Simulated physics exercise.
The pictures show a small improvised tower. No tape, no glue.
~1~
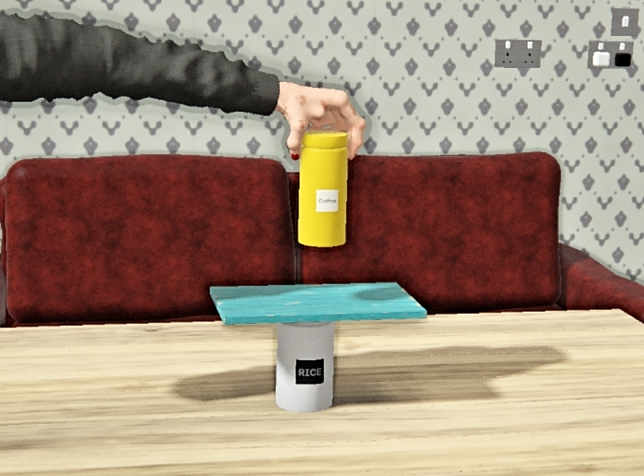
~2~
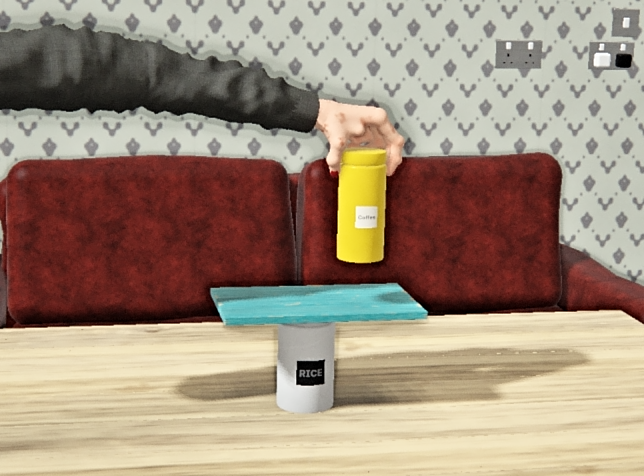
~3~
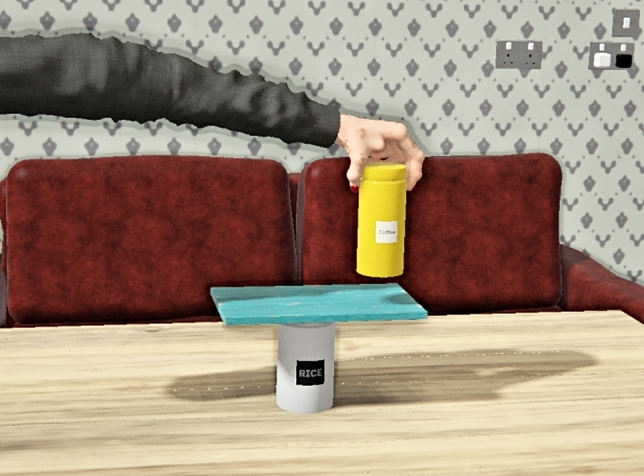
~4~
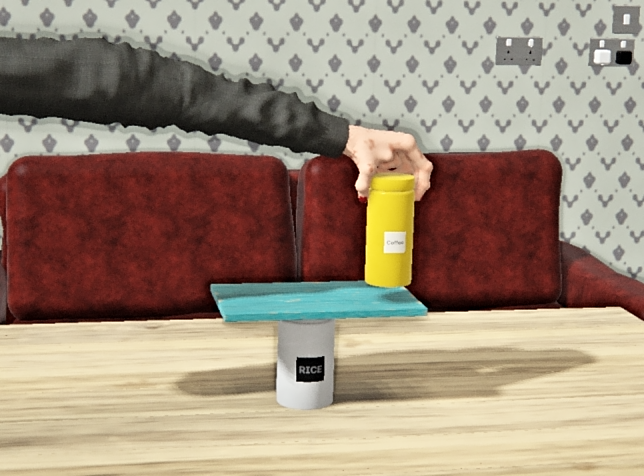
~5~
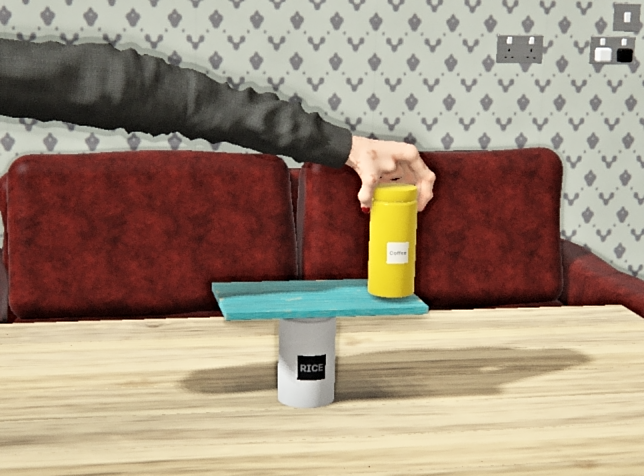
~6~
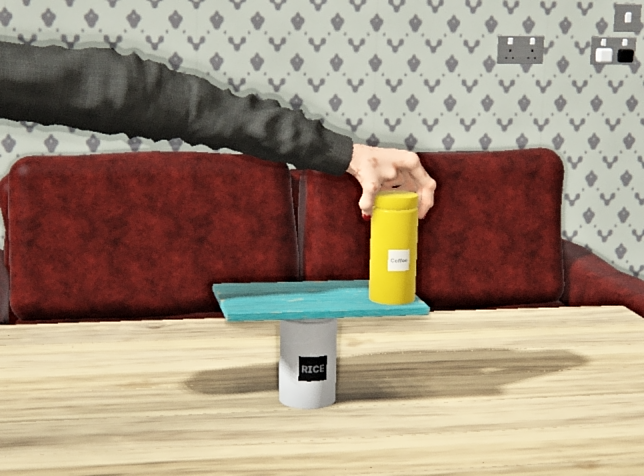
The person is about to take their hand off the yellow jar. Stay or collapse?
Outcome: The stack gives way.
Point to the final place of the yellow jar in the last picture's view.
Around (497, 389).
Then, 0.40 s on from there, yellow jar now fallen; turquoise board turned 53° from how it was put.
Then, 0.50 s on from there, turquoise board turned 68° from how it was put.
Then, 0.80 s on from there, turquoise board now fallen.
In the end, fallen, turquoise board and yellow jar; white jar unmoved. At the end, from the last picture's camera, yellow jar near (497, 389). The stack loses its balance.
